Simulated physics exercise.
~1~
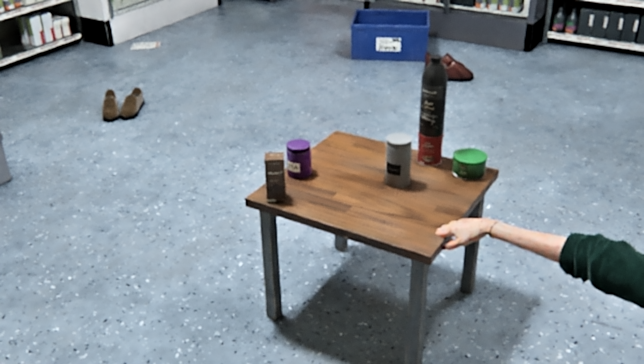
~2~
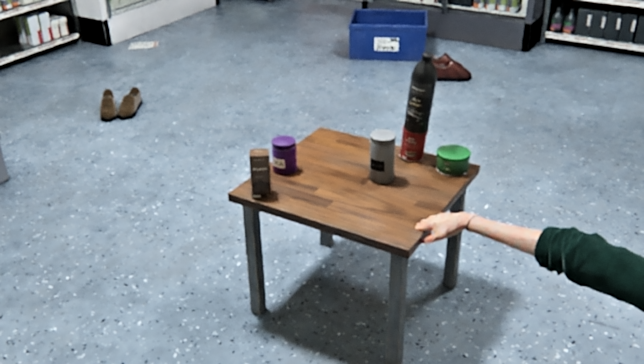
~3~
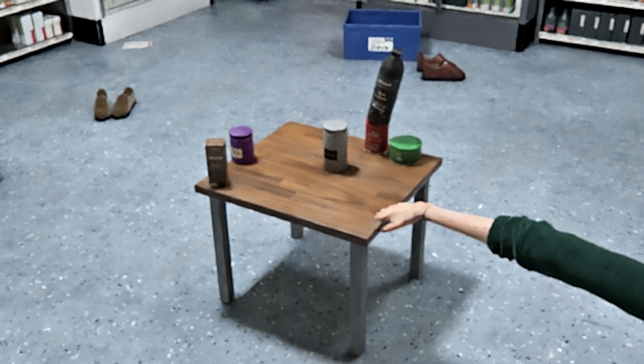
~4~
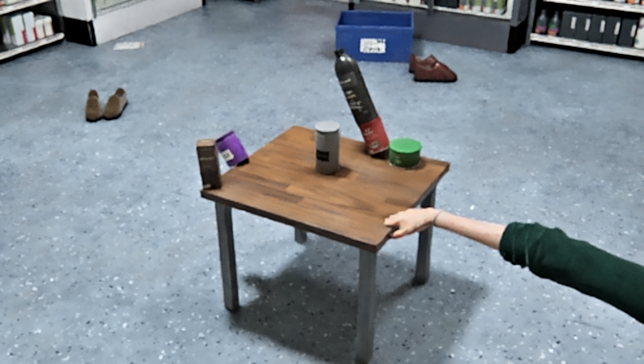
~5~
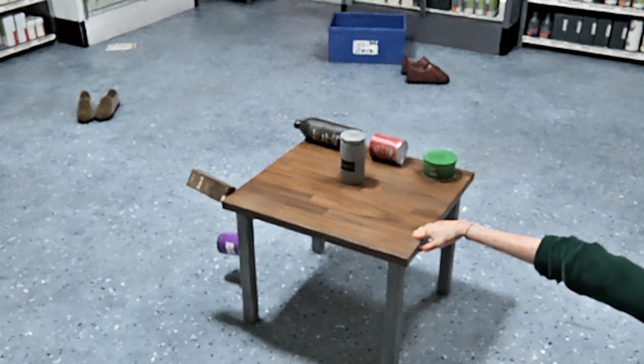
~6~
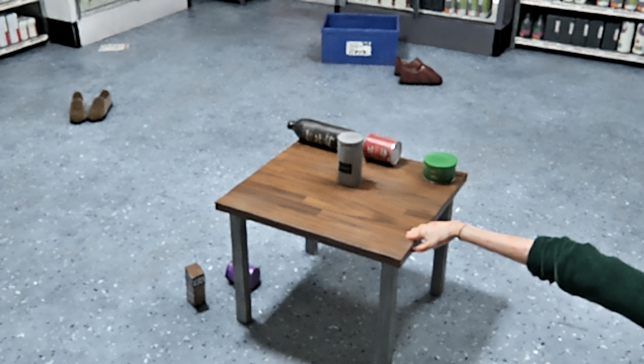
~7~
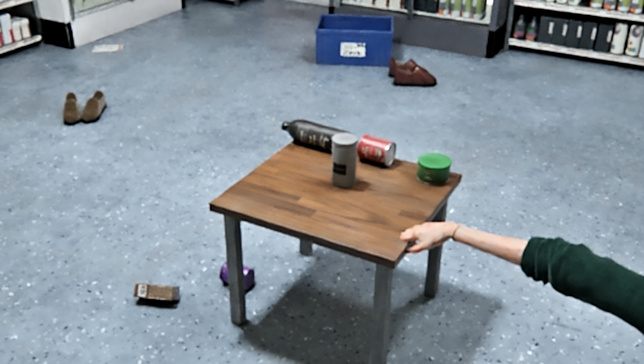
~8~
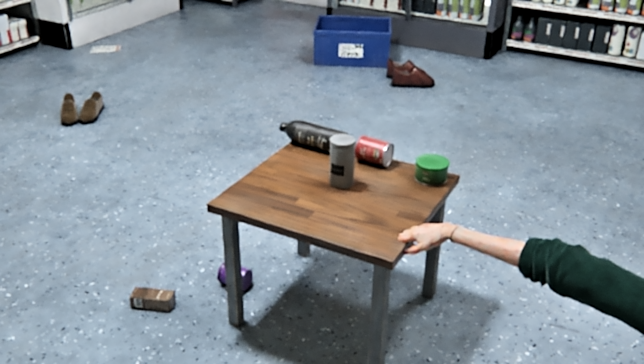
A hand dragged a small wooden table left, then jerked it back right, sending a brown carton and a purple jar tumbling to the floor and toppling a black bottle and red tin on top, while the grey jar and green tub stayed upright.
